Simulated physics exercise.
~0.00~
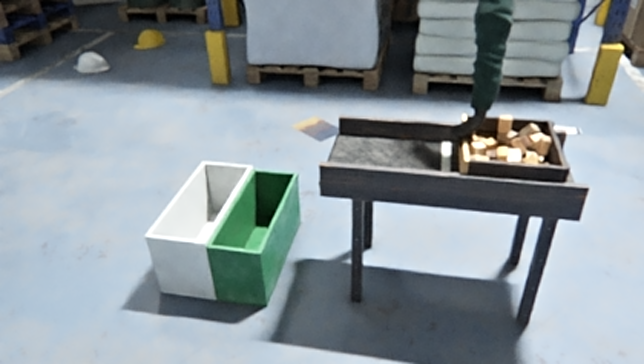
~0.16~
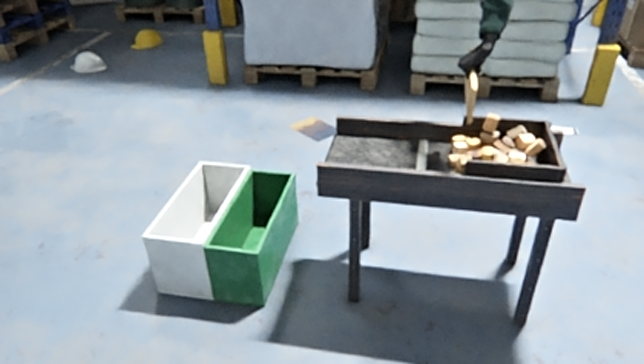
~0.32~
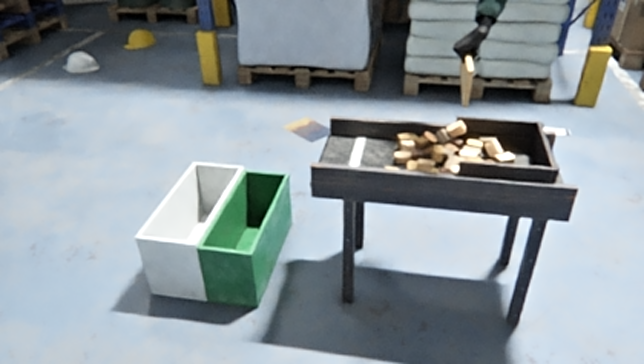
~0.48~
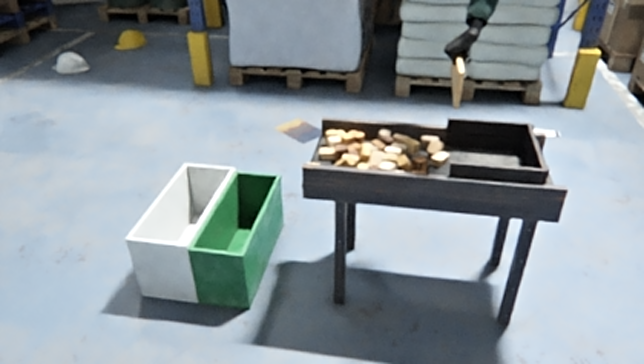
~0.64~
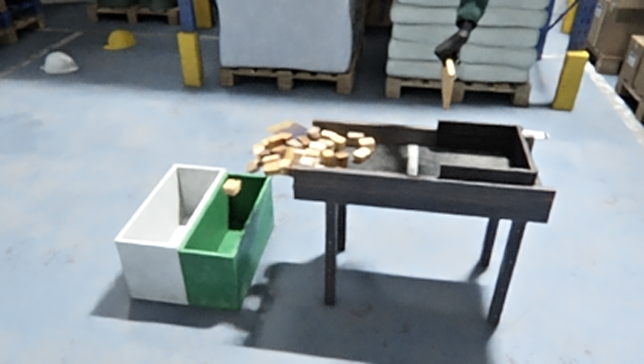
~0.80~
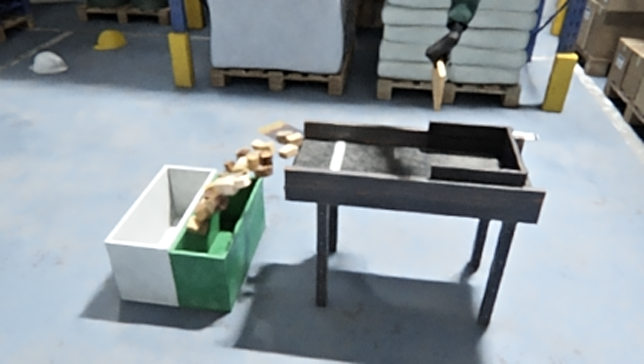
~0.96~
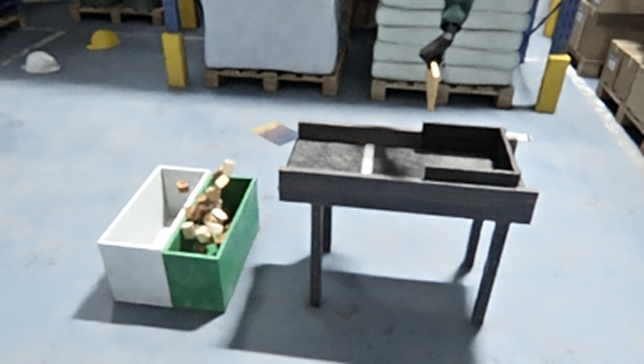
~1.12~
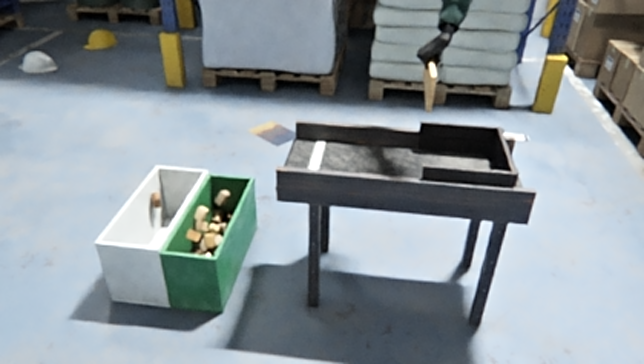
In a warehouse, a belt carries wooden blocks left and most drop into the green bin.
